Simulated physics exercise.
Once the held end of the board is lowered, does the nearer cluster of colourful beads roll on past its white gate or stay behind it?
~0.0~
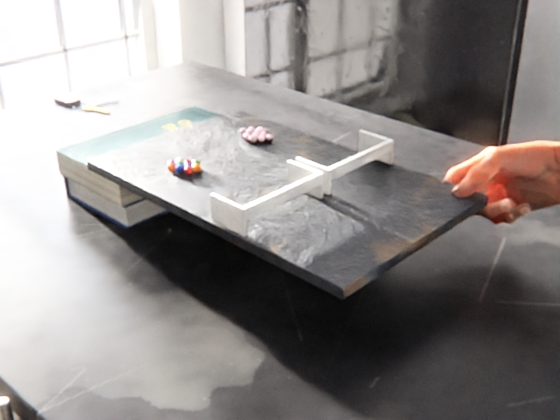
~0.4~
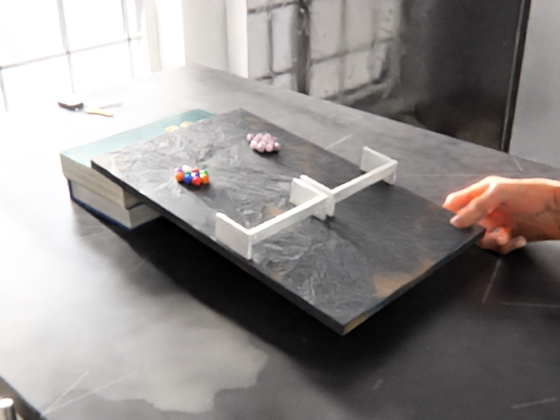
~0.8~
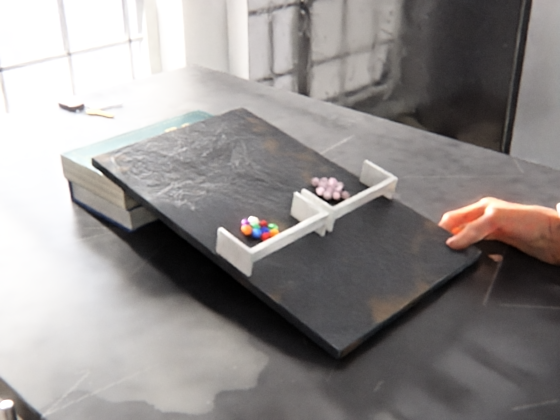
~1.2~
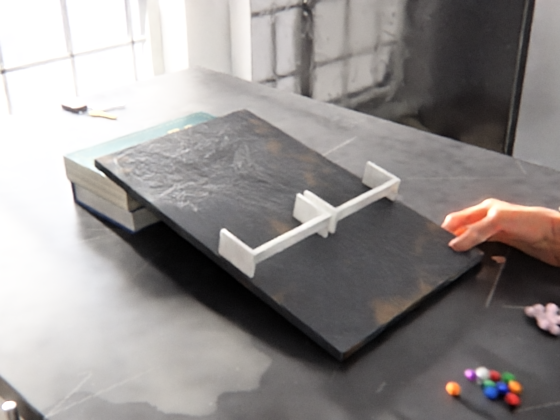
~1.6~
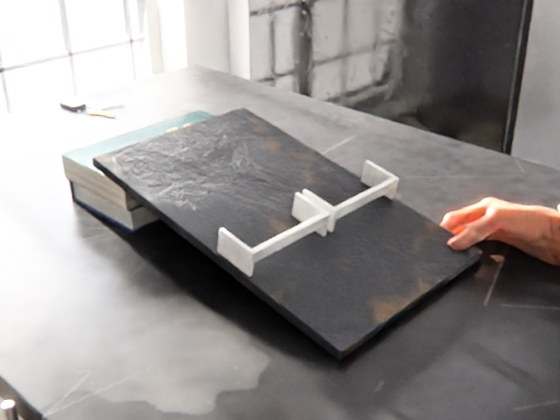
The nearer cluster rolls on past its gate and off the board, and the farther pink cluster does the same.
On a dark tabletop, a hand lowering a book-propped board, two bead clusters rolling past white gates and out of view.
